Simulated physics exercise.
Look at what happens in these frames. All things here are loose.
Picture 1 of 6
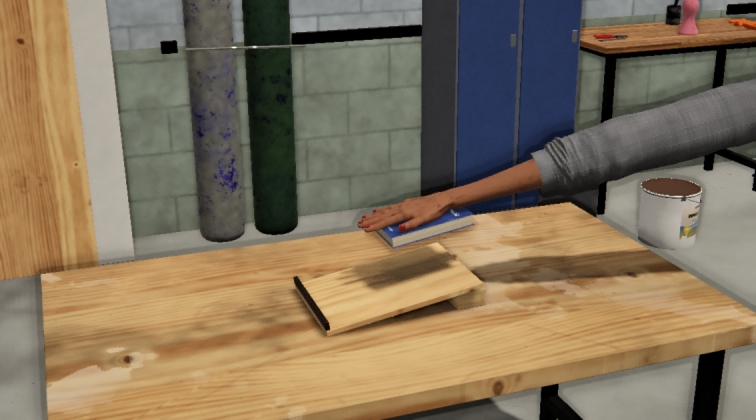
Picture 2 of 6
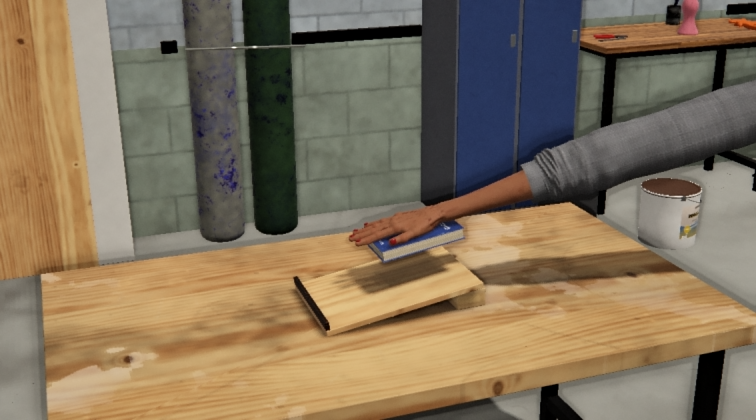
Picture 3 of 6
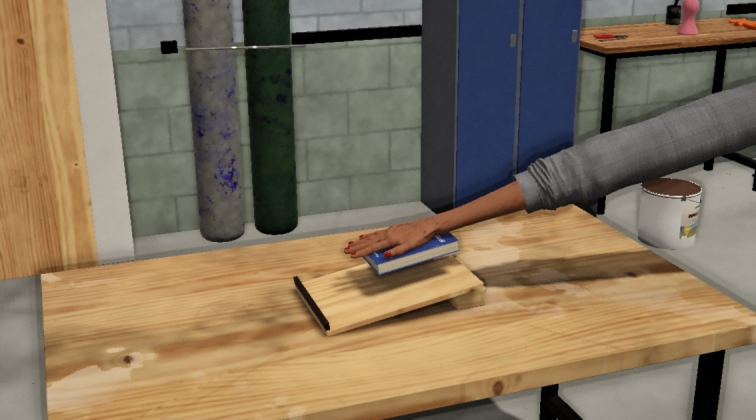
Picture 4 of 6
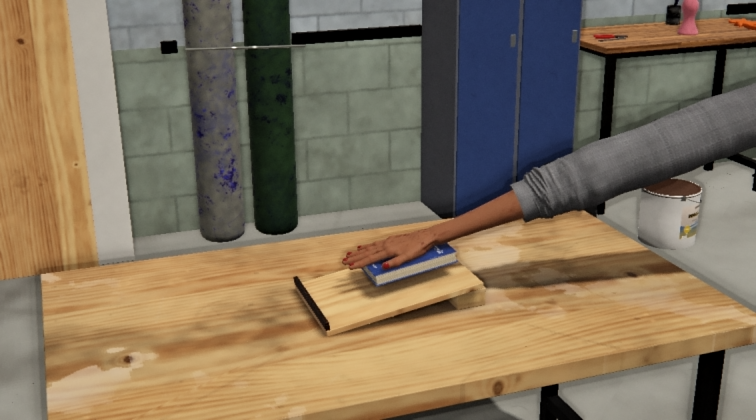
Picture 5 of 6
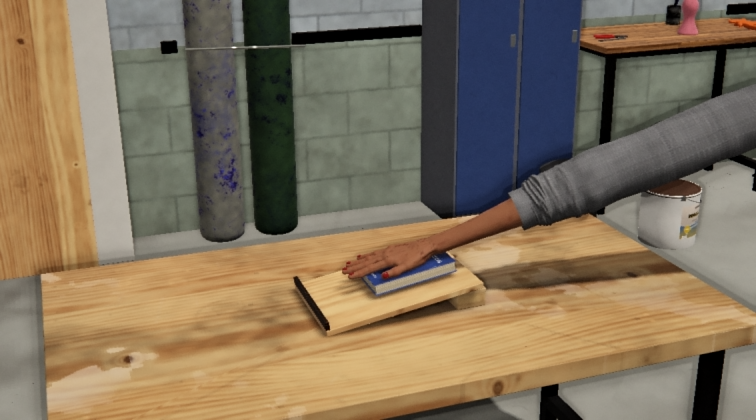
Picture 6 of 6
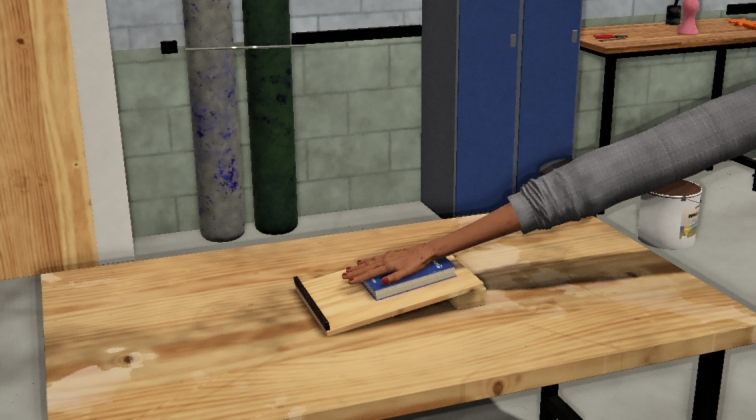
In a workshop, a hand in a grey sleeve lowered a blue book onto a sloping wooden board on a table, and the hand stayed on top of the book once it was down.
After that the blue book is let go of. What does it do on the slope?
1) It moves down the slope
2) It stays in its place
The answer is 2.
Then, 0.20 s later than the last frame, all is still.
Then, 0.40 s later than the last frame, blue book resting near (405, 272).
When it is over, it is as before. End places, in pixels of the last picture, blue book near (405, 272). The blue book remains at rest.
